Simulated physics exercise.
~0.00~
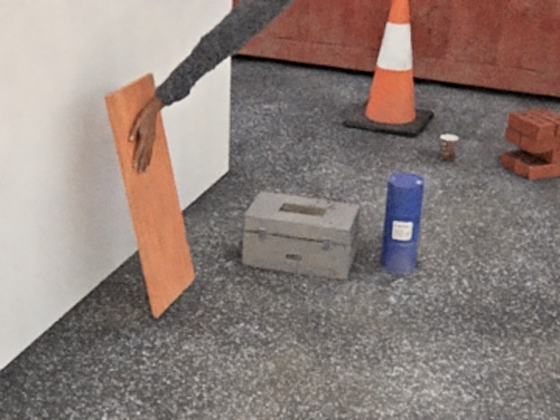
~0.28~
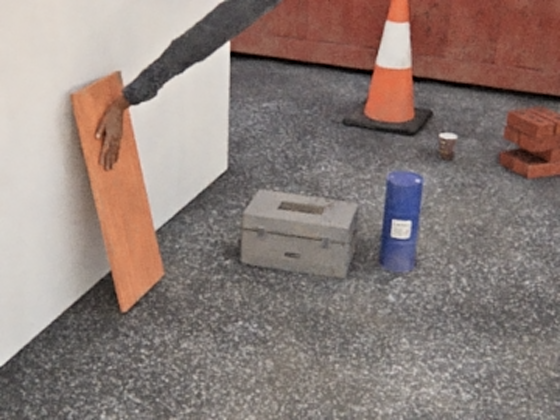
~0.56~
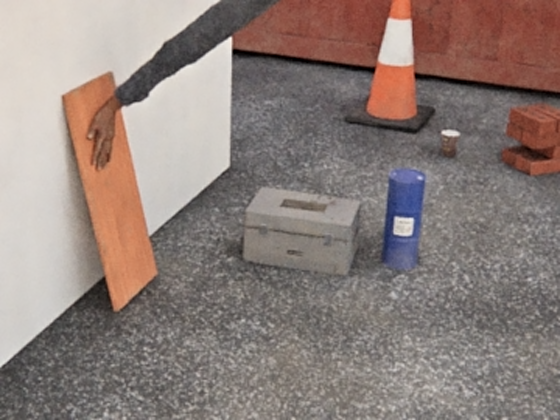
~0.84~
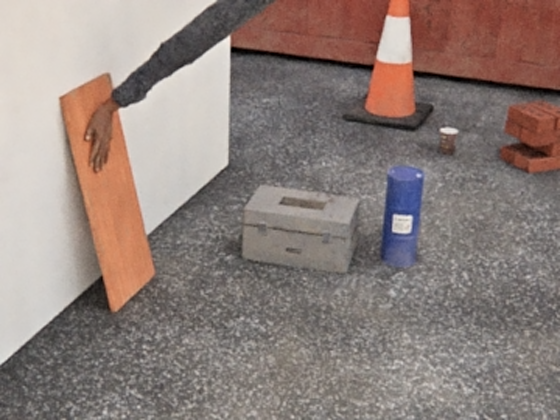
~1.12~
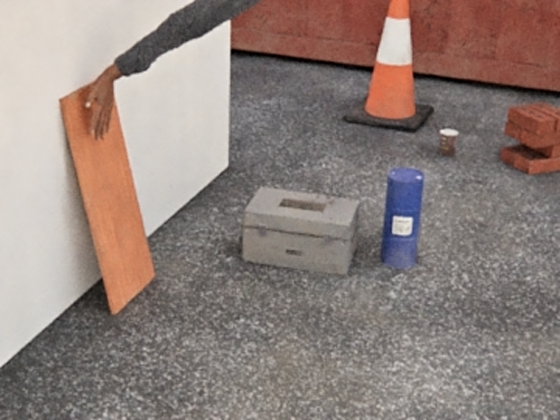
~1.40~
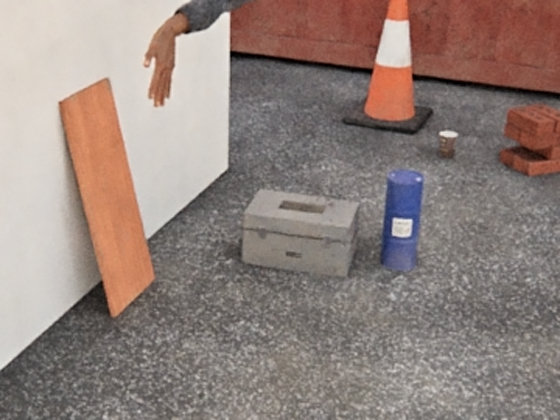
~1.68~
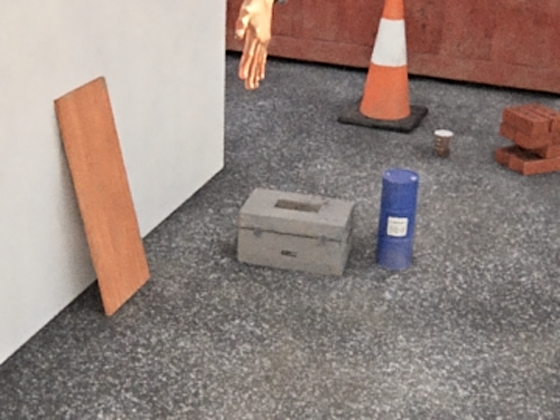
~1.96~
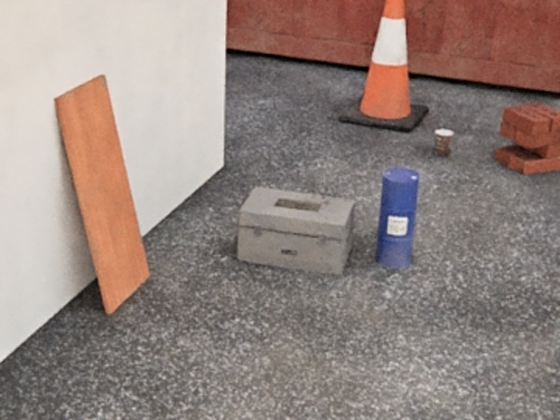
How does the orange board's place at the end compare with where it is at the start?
At the end the orange board is a little farther to the left than at the start, leaning against the white wall on its own.
A hand in a dark grey sleeve reaches in from the top and holds a tall orange board near a bare white wall, seen from slightly above by a gently swaying camera. On the dark speckled floor to the right stand a grey toolbox and a blue canister, with a traffic cone, a small cup and some red bricks farther back. The hand moves the board left and leans it against the wall. It then lets go, draws back and leaves the view. The board stays leaning on the wall, while the toolbox and canister stand where they were.
